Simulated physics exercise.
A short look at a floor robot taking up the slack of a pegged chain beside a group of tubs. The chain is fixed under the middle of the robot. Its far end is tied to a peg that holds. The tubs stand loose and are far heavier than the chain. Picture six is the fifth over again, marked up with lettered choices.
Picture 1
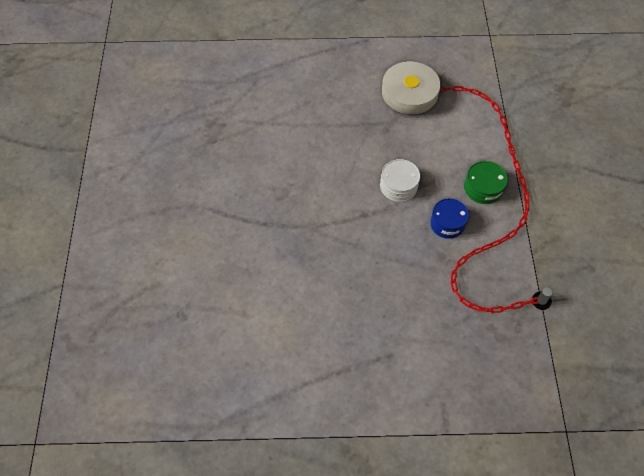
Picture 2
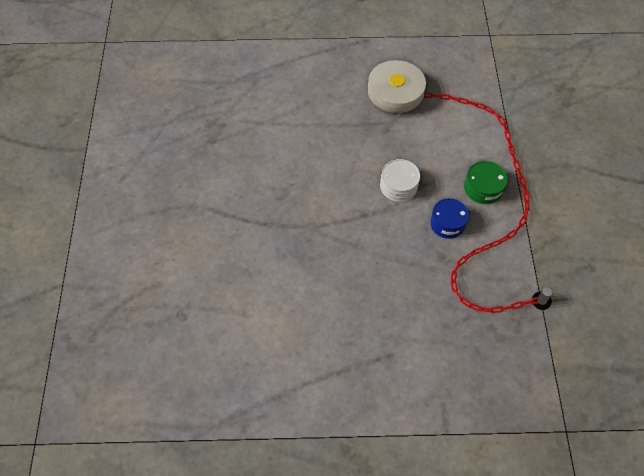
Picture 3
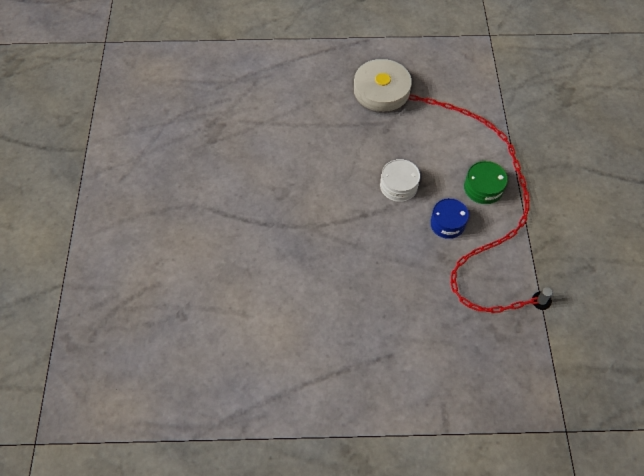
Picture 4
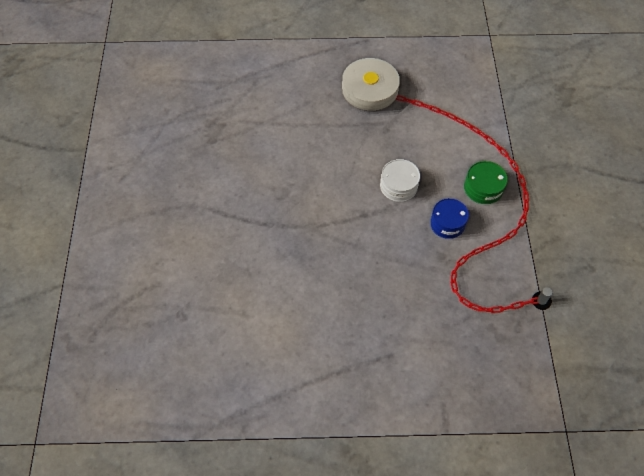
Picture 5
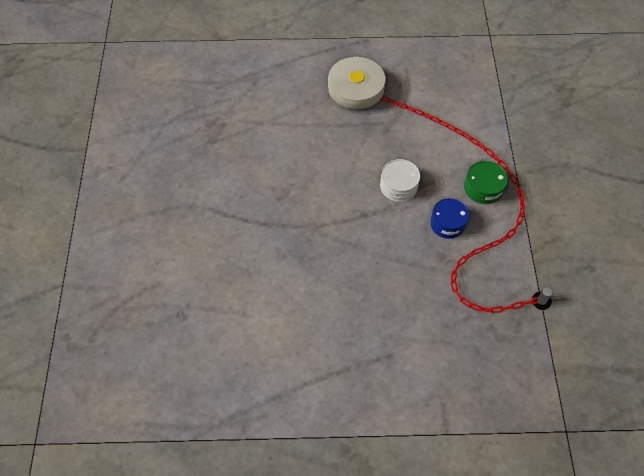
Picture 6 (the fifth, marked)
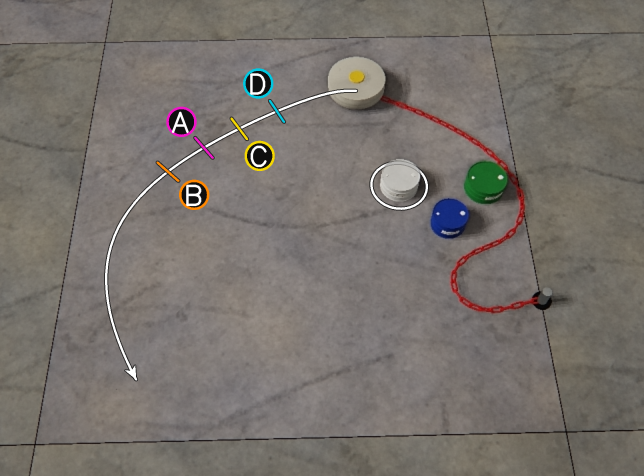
A round, cream-coloured disc-shaped robot with a yellow spot sits near the top of a grey, faintly veined tiled floor, seen from above at an angle. A red chain curves from it around the right of white, green and blue tubs to a small dark peg at lower right. The robot slides steadily left, drawing the chain's upper bend straighter, while the tubs, peg and camera stay still.
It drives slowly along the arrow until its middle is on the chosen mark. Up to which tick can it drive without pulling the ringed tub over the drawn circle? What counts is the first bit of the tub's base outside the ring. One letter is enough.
It can go as far as B.
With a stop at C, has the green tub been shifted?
No.
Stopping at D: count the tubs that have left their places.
The count is none.
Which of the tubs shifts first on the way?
Green.
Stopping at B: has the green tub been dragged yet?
Yes.
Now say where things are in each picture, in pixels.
Robot (411, 89); peg (544, 296); blue tub (449, 219), in the first frame.
Robot (396, 88); green tub (485, 183), in the second frame.
Robot (382, 86); blue tub (449, 219), in the third frame.
Robot (371, 85); green tub (485, 183), in the fourth frame.
Robot (356, 84); blue tub (449, 219); white tub (400, 180); green tub (485, 183), in the fifth frame.
On the copy, A at (204, 148); B at (168, 172); C at (239, 129); D at (277, 111); the ring at (399, 185); the route from (356, 91) via (162, 176) to (136, 380).
On B. First, robot (287, 100); white tub (400, 180).
Then, robot (221, 131); white tub (400, 180).
Finally, robot (166, 165); blue tub (445, 223); white tub (400, 180); green tub (466, 198); the white tub is still in its ring.
By contrast, A is safe but short; C is safe but short; D is safe but short.
